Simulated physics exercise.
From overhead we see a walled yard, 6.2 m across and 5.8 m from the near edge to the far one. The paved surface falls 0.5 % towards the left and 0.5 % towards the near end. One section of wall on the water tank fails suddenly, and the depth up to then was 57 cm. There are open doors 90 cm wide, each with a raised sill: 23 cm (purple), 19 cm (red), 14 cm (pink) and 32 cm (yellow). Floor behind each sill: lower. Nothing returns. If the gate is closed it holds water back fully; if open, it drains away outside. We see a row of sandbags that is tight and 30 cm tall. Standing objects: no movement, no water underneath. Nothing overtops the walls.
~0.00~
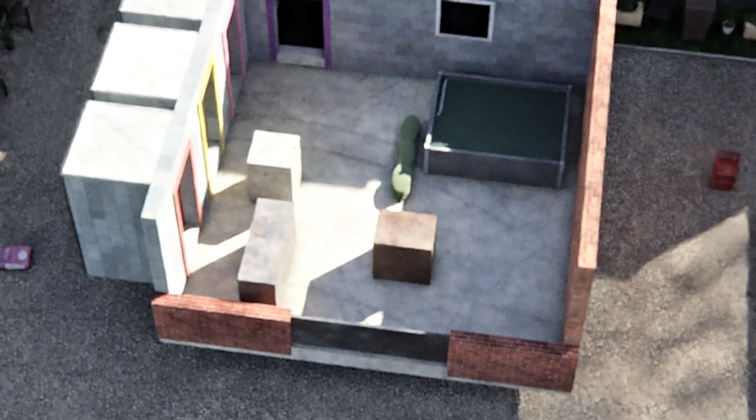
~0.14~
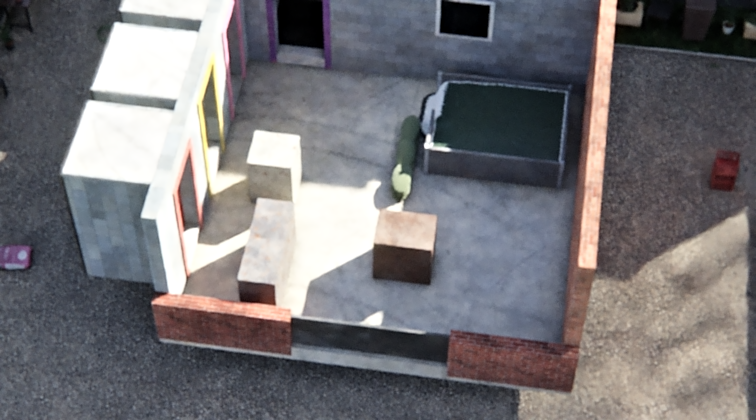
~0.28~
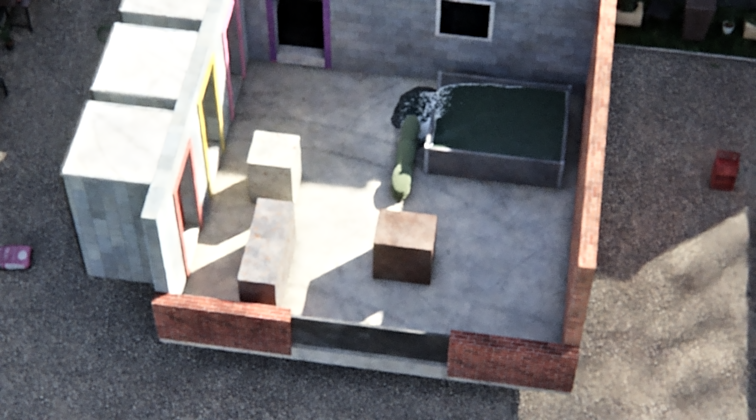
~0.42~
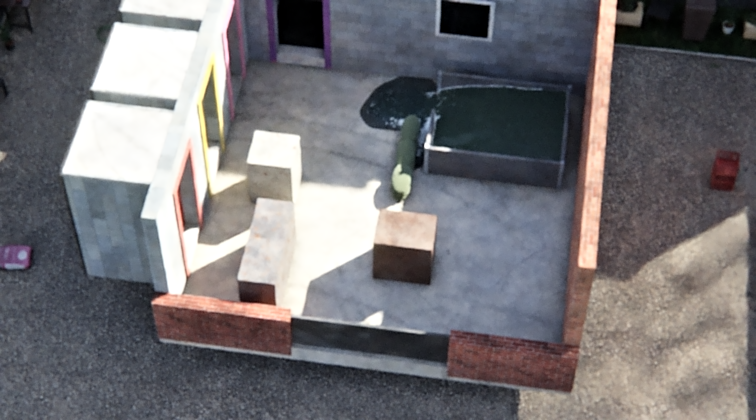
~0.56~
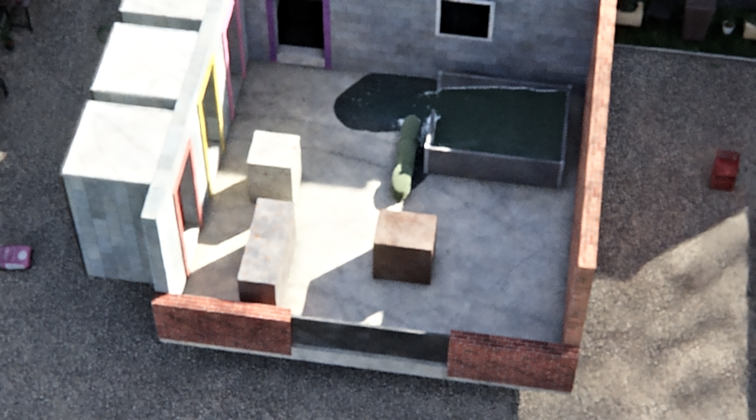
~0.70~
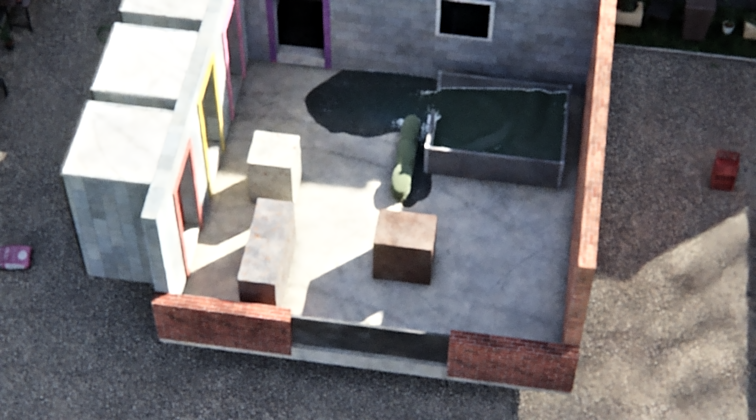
At first, a dark-topped water tank stands still in a walled, paved yard, seen from overhead near a green bush and several blocks. Then water bursts from its left side and splashes onto the paving. The dark pool spreads leftward along the back wall and around the bush.
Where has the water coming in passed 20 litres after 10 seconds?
Purple door: Within the limit. Red door: Within the limit. Pink door: Past the limit. Yellow door: Within the limit.
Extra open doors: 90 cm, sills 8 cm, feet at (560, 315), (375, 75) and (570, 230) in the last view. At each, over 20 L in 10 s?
Less, more, less.
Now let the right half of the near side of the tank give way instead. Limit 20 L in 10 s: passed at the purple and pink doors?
Compared with the limit, purple is lower and pink is lower.
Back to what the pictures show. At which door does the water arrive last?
Last comes the red one.
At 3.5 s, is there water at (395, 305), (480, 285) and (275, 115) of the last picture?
Listed in sequence, the spots are bone dry, bone dry and drenched.
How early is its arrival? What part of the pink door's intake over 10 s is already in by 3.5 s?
Roughly 60%.
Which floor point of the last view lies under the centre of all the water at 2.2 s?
I'd say somewhere around (427, 128).
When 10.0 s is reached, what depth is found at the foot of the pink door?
It's some 10.5 centimetres deep.
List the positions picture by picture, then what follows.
The water tank at (499, 120) is whole and still, 57 cm deep, in the first picture.
The front is at (427, 135), 0.5 m from the gap at (437, 110); 0.1 m2 of floor is under water; 57 cm left at the back of the water tank, in the second picture.
Water pours out at (437, 110) and has run 0.7 m, to (418, 144); typically 10 cm deep outside, 57 cm at the water tank's back, in the third picture.
The front is at (366, 115), 1.3 m from the gap at (437, 110); 1.3 m2 of floor is under water; 57 cm left at the back of the water tank, in the fourth picture.
Water pours out at (437, 110) and has run 1.8 m, to (342, 100); typically 6 cm deep outside, 57 cm at the water tank's back, in the fifth picture.
The front is at (313, 96), 2.3 m from the gap at (437, 110); 3.0 m2 of floor is under water; 55 cm left at the back of the water tank, in the sixth picture.
After 1.4 s water covers 20 % of the floor and is deepest (30 cm) near (427, 112); purple door 11 cm at the sill, 0 L in, red door not reached, pink door 13 cm at the sill, 0 L in, yellow door not reached.
After 2.2 s water covers 30 % of the floor and is deepest (36 cm) near (246, 69); purple door 13 cm at the sill, 0 L in, red door not reached, pink door 29 cm at the sill, 16 L in, yellow door 6 cm at the sill, 0 L in.
After 3.5 s water covers 35 % of the floor and is deepest (27 cm) near (240, 91); purple door 14 cm at the sill, 0 L in, red door 4 cm at the sill, 0 L in, pink door 27 cm at the sill, 115 L in, yellow door 12 cm at the sill, 0 L in.
After 6.0 s water covers 60 % of the floor and is deepest (24 cm) near (176, 320); purple door 15 cm at the sill, 0 L in, red door 8 cm at the sill, 0 L in, pink door 18 cm at the sill, 183 L in, yellow door 9 cm at the sill, 0 L in.
After 10.0 s water covers 85 % of the floor and is deepest (19 cm) near (176, 320); purple door 9 cm at the sill, 0 L in, red door 17 cm at the sill, 1 L in, pink door 10 cm at the sill, 193 L in, yellow door 9 cm at the sill, 0 L in.
